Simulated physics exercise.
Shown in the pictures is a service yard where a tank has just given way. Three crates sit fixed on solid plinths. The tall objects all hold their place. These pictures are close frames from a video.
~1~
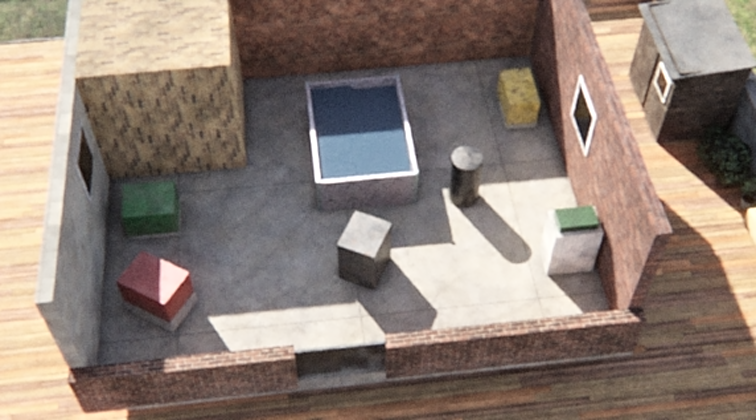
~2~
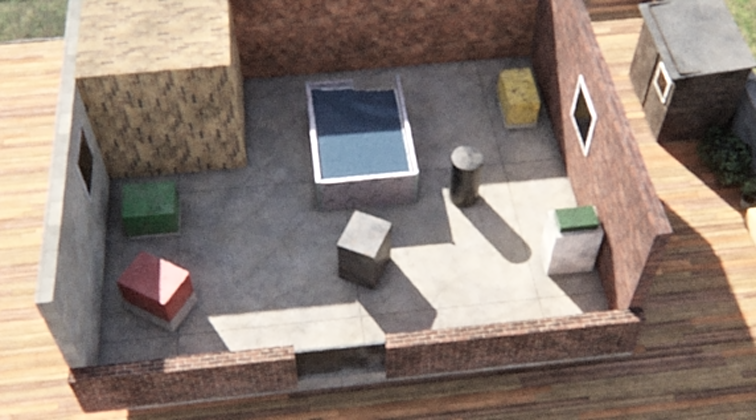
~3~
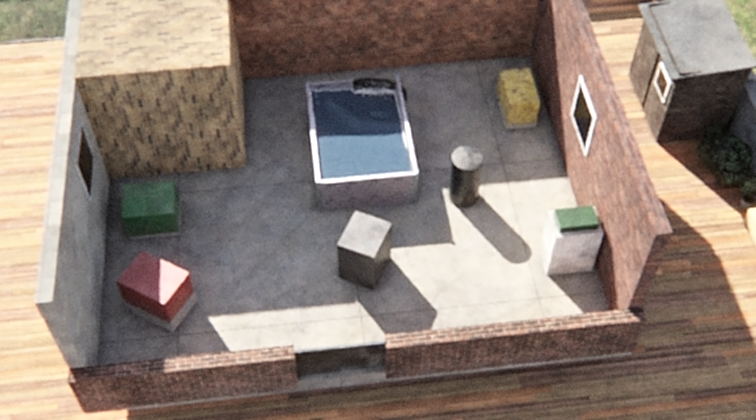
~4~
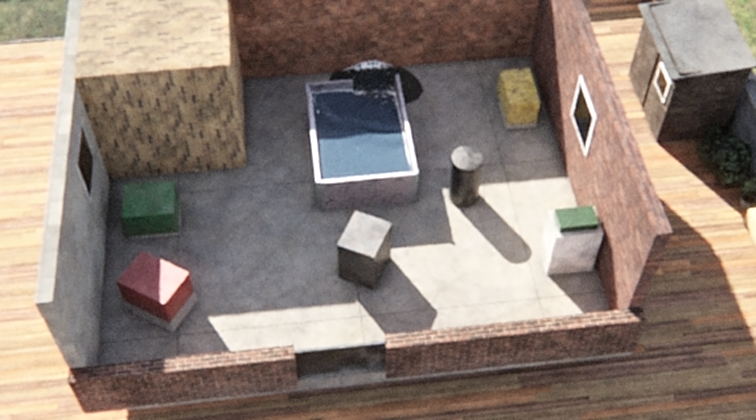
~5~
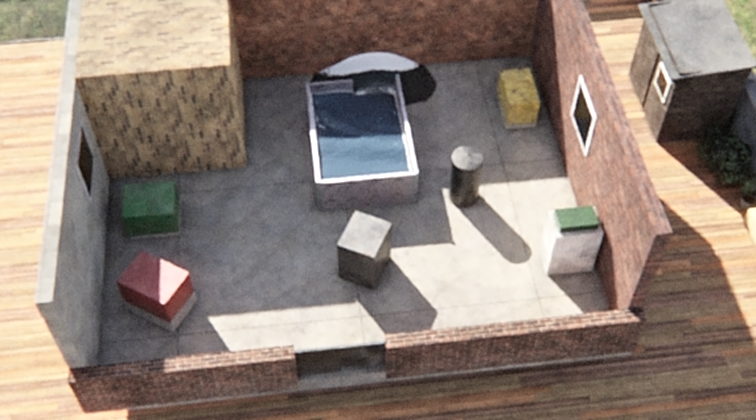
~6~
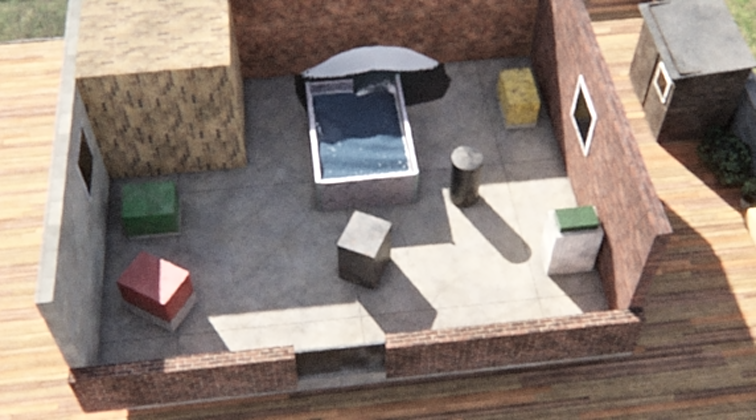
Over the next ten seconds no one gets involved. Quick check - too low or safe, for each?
Green crate safe; yellow crate too low; red crate safe.
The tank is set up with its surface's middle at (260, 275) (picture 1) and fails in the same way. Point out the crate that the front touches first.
Crate marked green.
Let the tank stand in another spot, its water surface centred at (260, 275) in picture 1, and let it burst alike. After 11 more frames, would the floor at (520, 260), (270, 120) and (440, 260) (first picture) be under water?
First unwetted; next drenched; last unwetted.
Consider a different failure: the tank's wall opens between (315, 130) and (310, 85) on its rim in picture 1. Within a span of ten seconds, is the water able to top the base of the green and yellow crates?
Note: Green crate is overtopped; yellow crate is overtopped.
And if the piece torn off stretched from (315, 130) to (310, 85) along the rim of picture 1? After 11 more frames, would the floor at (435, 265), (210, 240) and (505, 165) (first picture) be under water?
Untouched, soaked, untouched.
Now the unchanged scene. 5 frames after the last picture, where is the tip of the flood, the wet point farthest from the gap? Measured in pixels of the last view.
Estimated pixel: (526, 61).
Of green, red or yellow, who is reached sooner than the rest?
Note: The crate marked yellow is first.
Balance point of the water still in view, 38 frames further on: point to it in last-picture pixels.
Point: (391, 163).
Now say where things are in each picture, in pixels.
Still water in the water tank at (360, 130), in the first frame.
The front is at a hidden place, out from the gap on the water tank's far side, in the second frame.
The front is at a hidden place, out from the gap on the water tank's far side, in the third frame.
Water pours out on the water tank's far side and has run to (339, 73), in the fourth frame.
The front is at (421, 66), out from the gap on the water tank's far side, in the fifth frame.
Water pours out on the water tank's far side and has run to (438, 64), in the sixth frame.
A moment on, water covers 10 % of the floor; the green crate not reached, the yellow crate water round its plinth, the red crate not reached.
Next, water covers 20 % of the floor; the green crate not reached, the yellow crate water round its plinth, the red crate not reached.
Then, water covers 40 % of the floor; the green crate not reached, the yellow crate water round its plinth, the red crate not reached.
Later, water covers 70 % of the floor; the green crate not reached, the yellow crate water round its plinth, the red crate water round its plinth.
In the end, water covers 95 % of the floor; the green crate stayed above the water, the yellow crate was topped, the red crate stayed above the water.
